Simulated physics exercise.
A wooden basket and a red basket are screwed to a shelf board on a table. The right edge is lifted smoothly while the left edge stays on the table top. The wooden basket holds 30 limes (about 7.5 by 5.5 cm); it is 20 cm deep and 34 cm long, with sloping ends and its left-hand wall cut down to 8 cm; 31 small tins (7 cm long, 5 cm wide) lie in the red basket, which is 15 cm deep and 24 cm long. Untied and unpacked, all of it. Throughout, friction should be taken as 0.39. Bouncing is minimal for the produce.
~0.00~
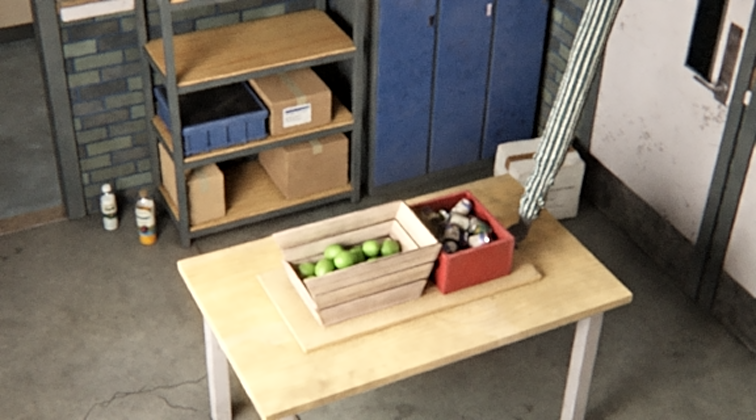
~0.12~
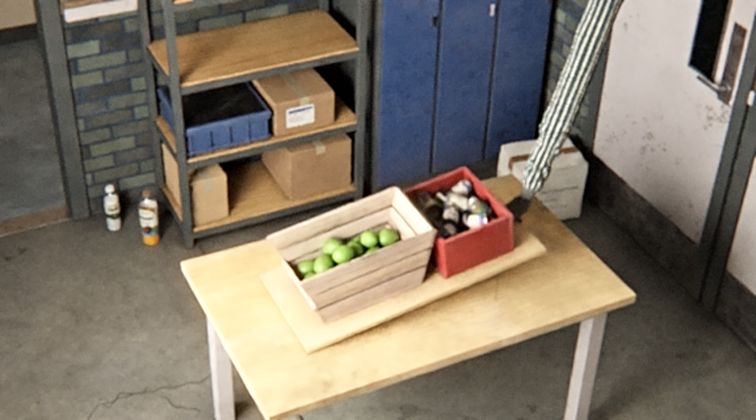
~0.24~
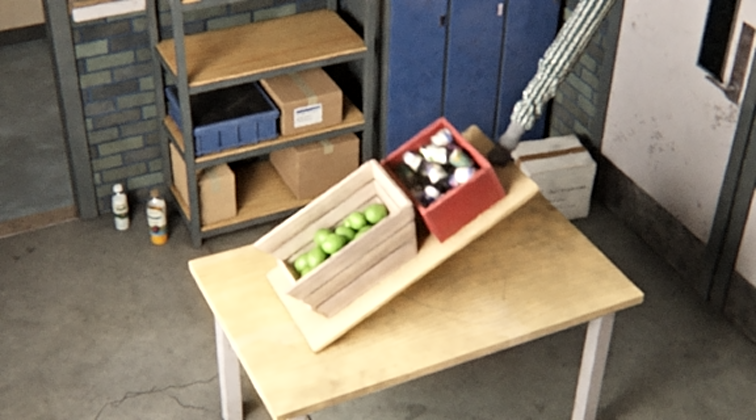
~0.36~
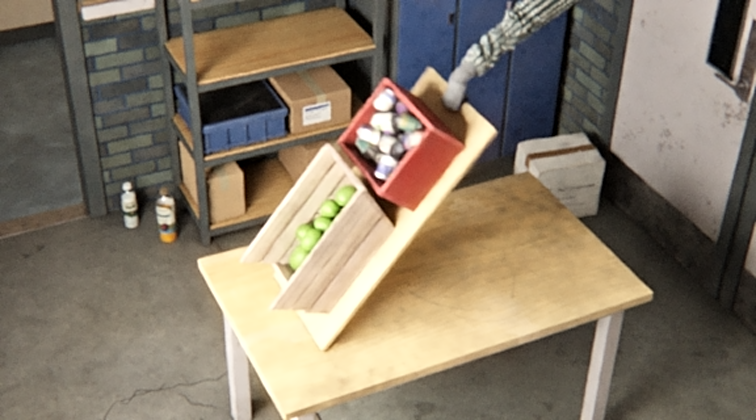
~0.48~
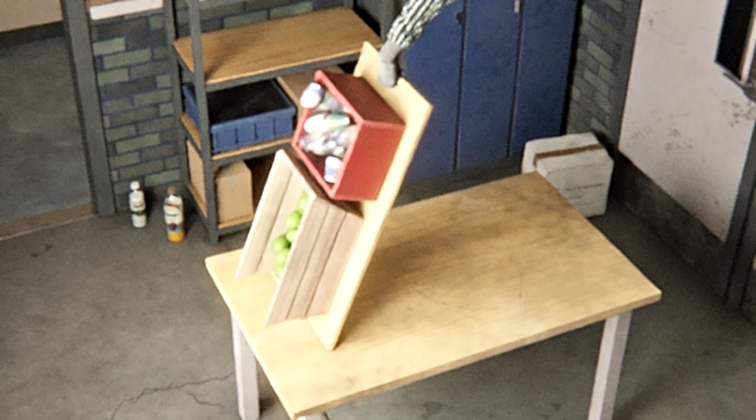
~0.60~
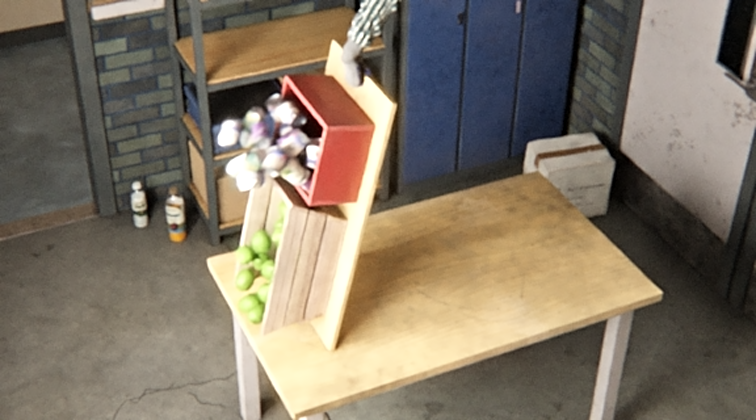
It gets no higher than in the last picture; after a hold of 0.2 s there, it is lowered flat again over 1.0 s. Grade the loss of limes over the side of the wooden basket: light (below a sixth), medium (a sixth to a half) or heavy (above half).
Heavy.
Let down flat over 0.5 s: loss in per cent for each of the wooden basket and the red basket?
In that case wooden basket 90, red basket 100 per cent.
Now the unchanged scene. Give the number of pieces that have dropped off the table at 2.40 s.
That count sits near 50.
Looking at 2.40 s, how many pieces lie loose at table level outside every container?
Piece count: Roughly 6.
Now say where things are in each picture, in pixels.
In the first frame (we follow the rim corner now nearest the camera; the camera pans a little), wooden basket at (305, 282); red basket at (449, 256); tilt 0°; nothing out yet.
The second frame shows wooden basket at (298, 284); red basket at (446, 241); tilt 8°.
The third frame shows wooden basket at (284, 293); red basket at (426, 211); tilt 27°.
The fourth frame shows wooden basket at (270, 309); red basket at (381, 191); tilt 50°.
The fifth frame shows wooden basket at (264, 327); red basket at (333, 194); tilt 69°.
The sixth frame shows wooden basket at (262, 335); red basket at (309, 201); tilt 77°; 16 out.
After 0.89 s, tilt 75°; 23 of 30 out of the wooden basket and 26 of 31 out of the red basket.
After 1.25 s, tilt 44°; 28 of 30 out of the wooden basket and 26 of 31 out of the red basket.
After 1.75 s, tilt 1°; 28 of 30 out of the wooden basket and 26 of 31 out of the red basket.
Final count (at 2.40 s), 28 of 30 out of the wooden basket and 26 of 31 out of the red basket. Asked share, 28 of 30, 93 per cent.
